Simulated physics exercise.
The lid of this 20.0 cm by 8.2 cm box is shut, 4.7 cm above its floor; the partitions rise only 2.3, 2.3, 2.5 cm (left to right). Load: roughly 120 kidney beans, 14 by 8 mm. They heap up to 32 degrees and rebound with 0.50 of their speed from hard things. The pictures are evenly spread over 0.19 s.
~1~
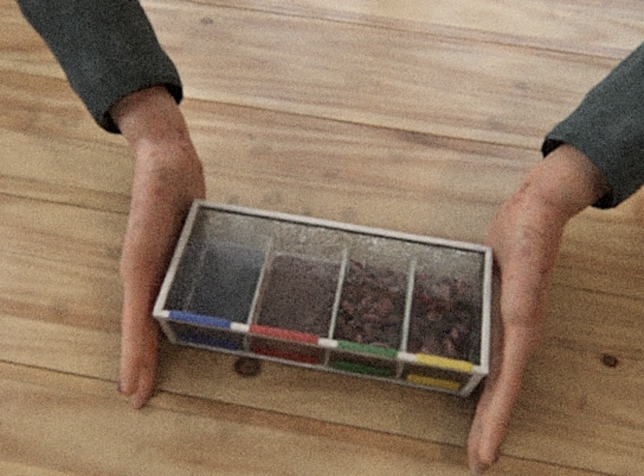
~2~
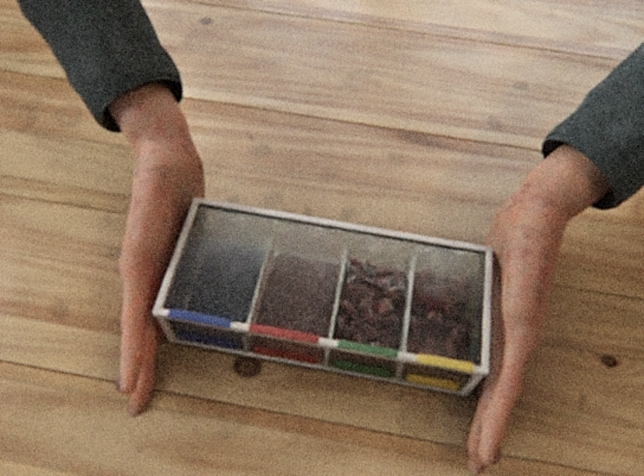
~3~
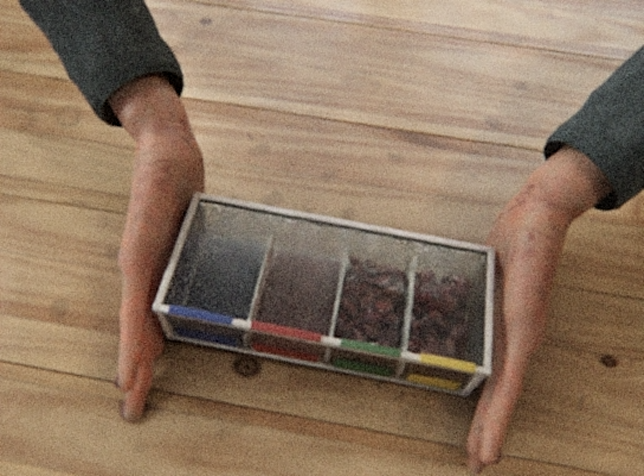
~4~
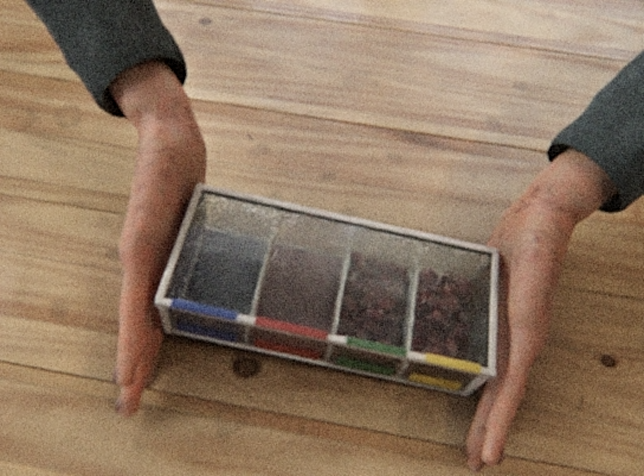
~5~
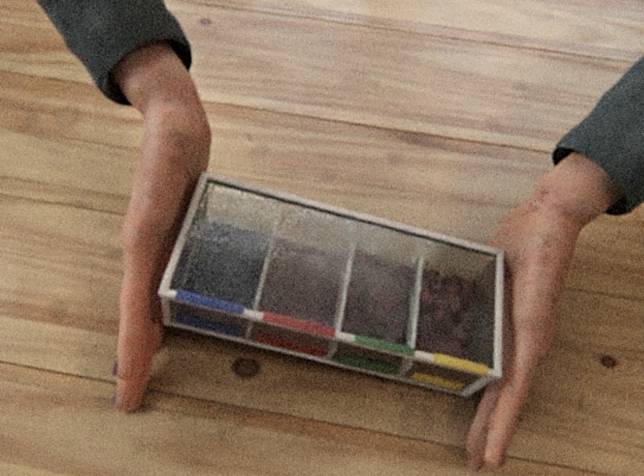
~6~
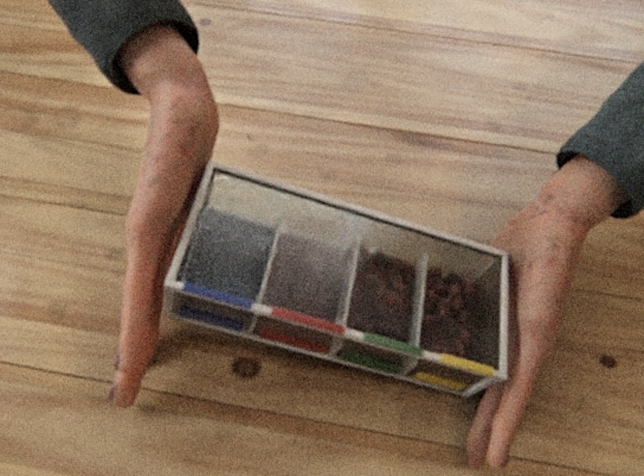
On a wooden table, two hands holding a clear lidded box with four colour-marked compartments, gradually tilting it, left end rising.
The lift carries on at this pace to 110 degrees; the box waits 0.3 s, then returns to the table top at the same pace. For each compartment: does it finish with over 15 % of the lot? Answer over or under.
Red under, blue under, green under, yellow over.
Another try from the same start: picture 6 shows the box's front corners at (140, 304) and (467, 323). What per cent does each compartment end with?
Red 5, blue 95, green 0, yellow 0.
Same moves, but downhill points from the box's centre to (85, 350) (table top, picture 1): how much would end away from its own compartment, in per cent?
About 100 per cent.
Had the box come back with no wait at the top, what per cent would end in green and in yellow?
In that case green 0; yellow 100.
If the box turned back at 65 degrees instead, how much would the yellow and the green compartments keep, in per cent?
Yellow 55, green 45.
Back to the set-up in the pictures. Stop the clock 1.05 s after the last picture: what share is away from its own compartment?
About 40 per cent.
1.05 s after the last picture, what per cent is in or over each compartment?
Red 0, blue 0, green 10, yellow 90.
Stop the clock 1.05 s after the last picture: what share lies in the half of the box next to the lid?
About 70 per cent.
Then, 1.05 s after the last picture, tilt 110 degrees; green 10 %, yellow 90 %.
Then, 1.75 s after the last picture, tilt 58 degrees; yellow 100 %.
Then, 2.48 s after the last picture, tilt 0 degrees; yellow 100 %.
In the end, red 0 %, blue 0 %, green 0 %, yellow 100 %.
